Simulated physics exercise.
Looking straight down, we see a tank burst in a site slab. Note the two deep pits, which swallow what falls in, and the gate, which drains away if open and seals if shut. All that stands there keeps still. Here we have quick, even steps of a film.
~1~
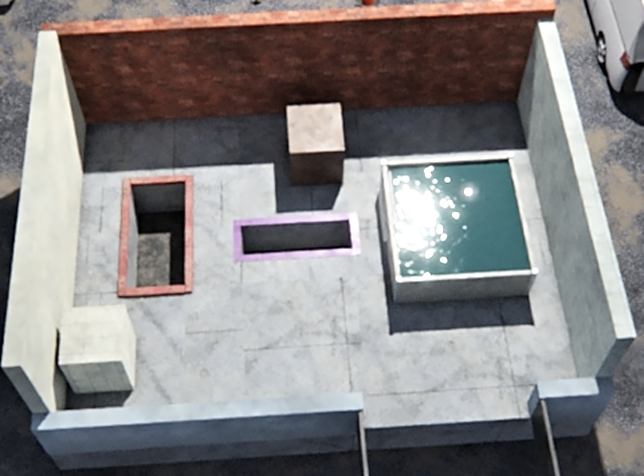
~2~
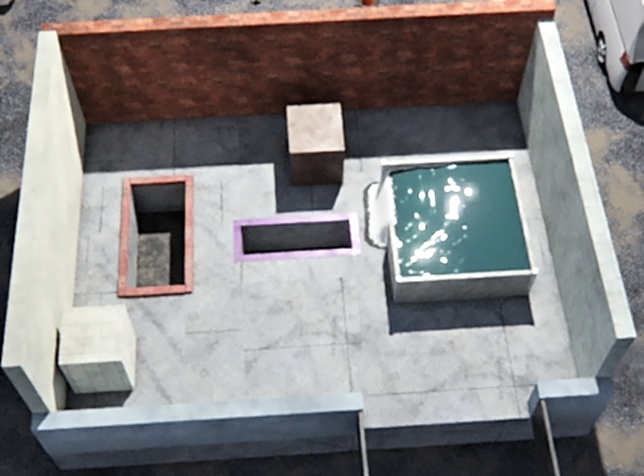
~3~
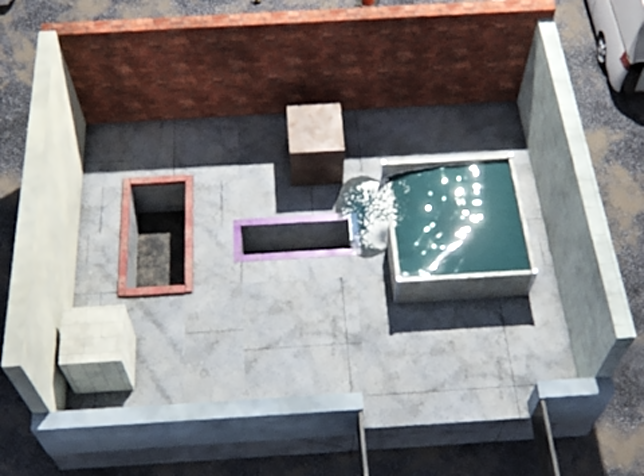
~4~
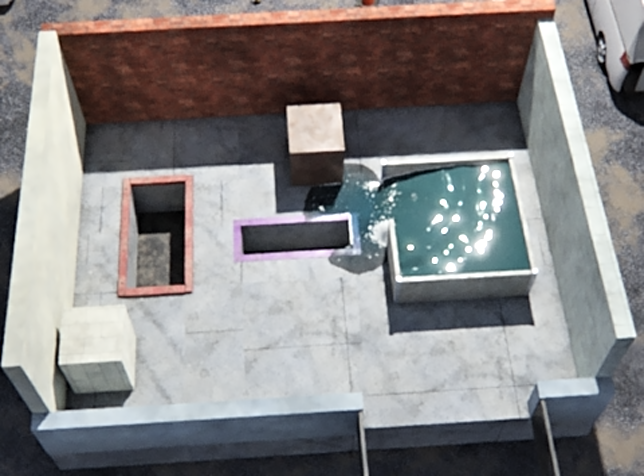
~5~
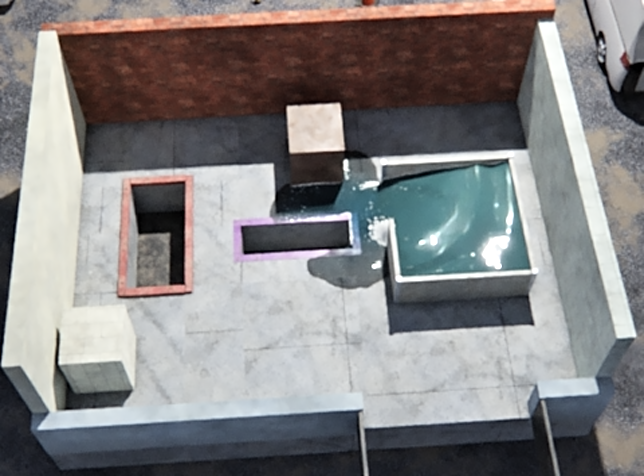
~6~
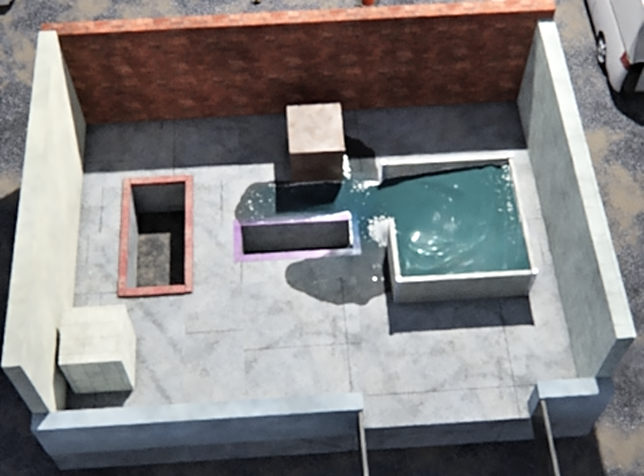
Water in a square tank pours out through its left side and spreads left across the slab.
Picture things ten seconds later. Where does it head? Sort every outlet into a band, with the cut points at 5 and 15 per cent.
Final shares: The gate under 5 %; the purple pit over 15 %; the red pit 5 to 15 %.
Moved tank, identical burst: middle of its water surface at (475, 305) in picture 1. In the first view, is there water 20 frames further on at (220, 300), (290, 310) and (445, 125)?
Spot 1 wetted, spot 2 wetted, spot 3 unwetted.
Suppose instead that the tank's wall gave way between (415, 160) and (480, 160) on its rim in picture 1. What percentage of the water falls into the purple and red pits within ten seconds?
Purple takes 4 in a hundred, red takes 4 in a hundred.
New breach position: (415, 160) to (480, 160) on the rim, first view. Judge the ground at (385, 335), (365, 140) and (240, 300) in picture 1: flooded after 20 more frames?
Spot by spot: Unaffected, then soaked through, then unaffected.
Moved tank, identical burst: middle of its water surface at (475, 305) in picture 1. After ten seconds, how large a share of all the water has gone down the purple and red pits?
The purple pit gets roughly 30 per cent and the red pit roughly 14 per cent.
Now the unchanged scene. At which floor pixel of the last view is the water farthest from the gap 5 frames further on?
My guess would be about (171, 175).
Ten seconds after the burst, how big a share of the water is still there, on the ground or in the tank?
Roughly 40 %.
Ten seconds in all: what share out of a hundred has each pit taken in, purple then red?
The first holds 46 per cent and the second 14 per cent.
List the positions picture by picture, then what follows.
The first picture shows still water in the tank at (456, 218).
In the second picture, water pours out at (388, 207) and has run to (376, 245).
In the third picture, the front is at (355, 183), out from the gap at (388, 209).
In the fourth picture, the front is at (309, 213), out from the gap at (388, 209).
In the fifth picture, the front is at (275, 215), out from the gap at (388, 209).
In the sixth picture, the front is at (241, 208), out from the gap at (388, 209).
A moment on, water covers 10 % of the floor; the gate 0 %, the purple pit 10 %, the red pit 1 %.
Next, water covers 20 % of the floor; the gate 0 %, the purple pit 18 %, the red pit 4 %.
Then, water covers 30 % of the floor; the gate 0 %, the purple pit 27 %, the red pit 9 %.
Later, water covers 40 % of the floor; the gate 0 %, the purple pit 38 %, the red pit 12 %.
In the end, water covers 55 % of the floor; the gate 0 %, the purple pit 46 %, the red pit 13 %.
